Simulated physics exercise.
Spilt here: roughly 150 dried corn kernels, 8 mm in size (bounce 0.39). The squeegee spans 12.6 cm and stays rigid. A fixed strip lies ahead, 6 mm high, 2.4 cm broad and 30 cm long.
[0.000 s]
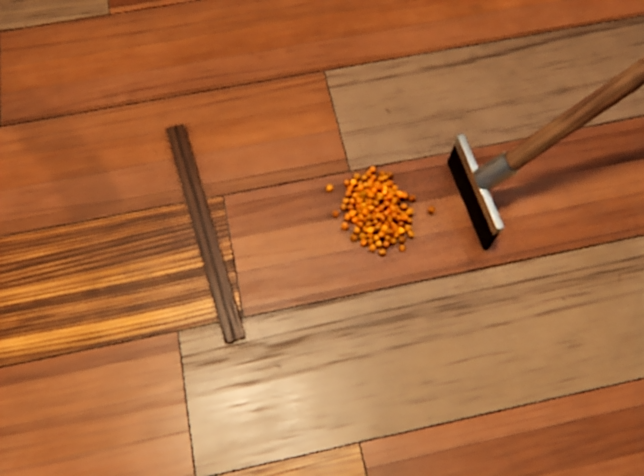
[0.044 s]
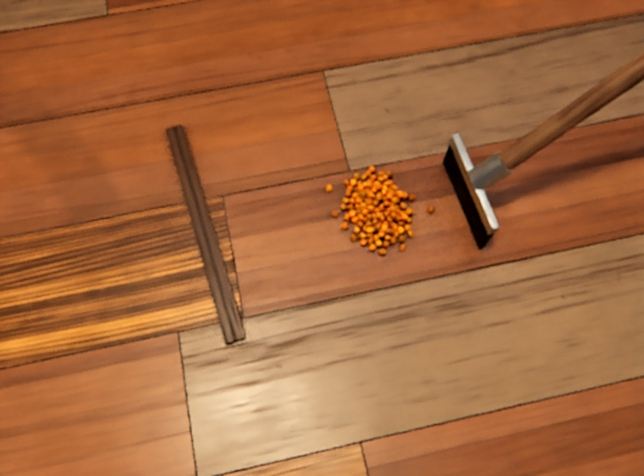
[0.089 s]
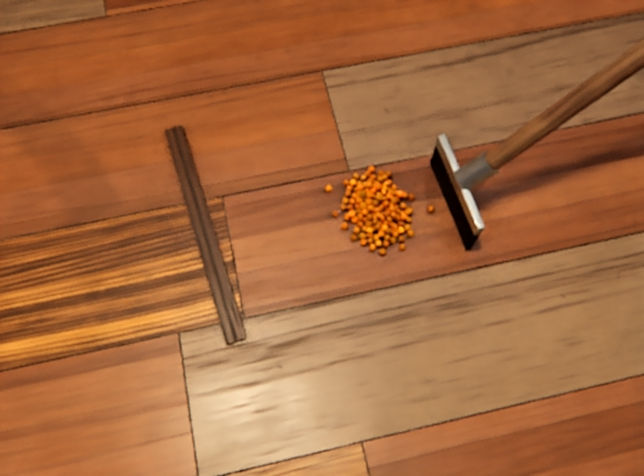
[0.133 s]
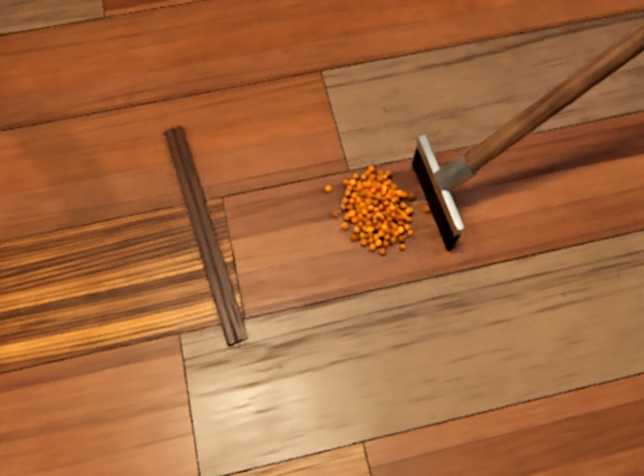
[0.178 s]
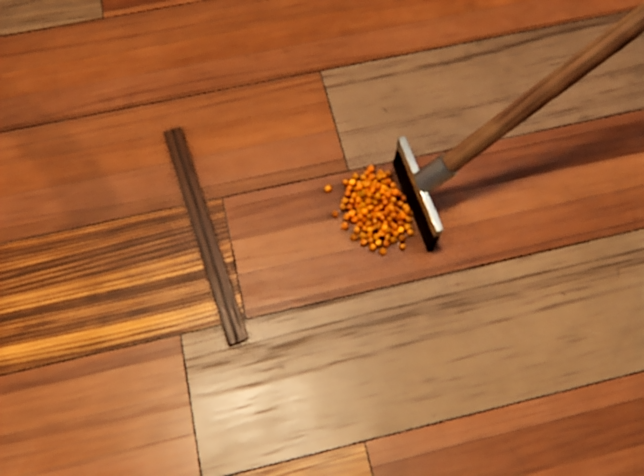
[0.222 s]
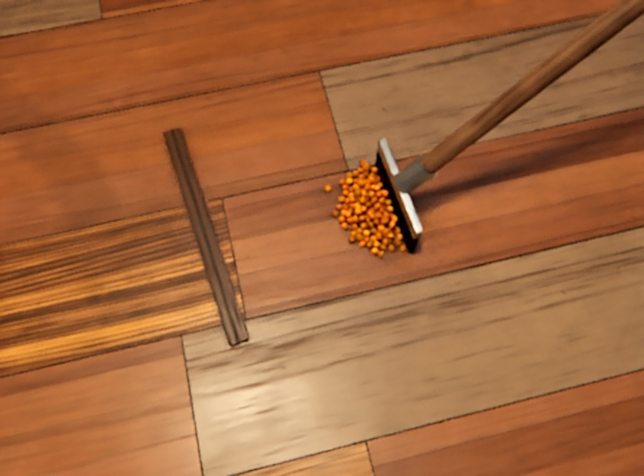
A wooden floor of reddish-brown, greyish and striped golden planks fills the view, seen from above at a slant by a nearly still camera. A dark narrow strip lies at left, a loose pile of orange corn kernels sits near the middle, and a squeegee with a brown handle stands at right. The squeegee slides left, meets the pile's right edge and pushes the kernels slightly leftward.
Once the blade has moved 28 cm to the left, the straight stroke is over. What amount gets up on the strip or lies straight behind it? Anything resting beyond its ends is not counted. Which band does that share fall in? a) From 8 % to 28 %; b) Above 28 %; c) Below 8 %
The answer is a.
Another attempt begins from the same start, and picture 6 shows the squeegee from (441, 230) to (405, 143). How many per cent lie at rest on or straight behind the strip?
Over 15.
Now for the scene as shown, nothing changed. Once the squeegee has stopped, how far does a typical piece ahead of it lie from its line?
Typical distance: Close to 2 cm.
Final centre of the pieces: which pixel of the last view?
The middle sits near pixel (224, 231).
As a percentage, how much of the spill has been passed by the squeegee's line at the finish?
I'd put it at some 20 in a hundred.
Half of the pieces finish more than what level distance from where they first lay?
Around 20 centimetres.
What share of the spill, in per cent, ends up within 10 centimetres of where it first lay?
About 10 per cent.
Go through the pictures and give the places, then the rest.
Squeegee from (497, 230) to (459, 142); moved 0.0 cm; pieces shifted so far, 0; middle of the spill at (376, 203); strip at (203, 225), in the first picture.
Squeegee from (492, 229) to (454, 142); moved 0.5 cm; pieces shifted so far, 0; middle of the spill at (376, 203), in the second picture.
Squeegee from (478, 230) to (441, 143); moved 2.1 cm; pieces shifted so far, 0; middle of the spill at (375, 203), in the third picture.
Squeegee from (458, 231) to (421, 144); moved 4.4 cm; pieces shifted so far, 1; middle of the spill at (375, 203), in the fourth picture.
Squeegee from (437, 232) to (401, 145); moved 6.7 cm; pieces shifted so far, 6; middle of the spill at (375, 203), in the fifth picture.
Squeegee from (417, 233) to (382, 146); moved 9.1 cm; pieces shifted so far, 139; middle of the spill at (374, 201); strip at (203, 228). Its speed is about 0.53 m/s, heading 8 degrees away from the viewer, in the sixth picture.
After 0.44 s, squeegee 21 cm from its start, spill 15 cm wide; elsewhere 100 %.
Then, at 0.65 s, squeegee 28 cm from its start, spill 18 cm wide; on or straight behind the strip 10 %, elsewhere 90 %.
Then, at 0.84 s, squeegee 28 cm from its start, spill 20 cm wide; on or straight behind the strip 15 %, elsewhere 85 %.
In the end, at 1.2 s, on or straight behind the strip 15 %, elsewhere 85 %.
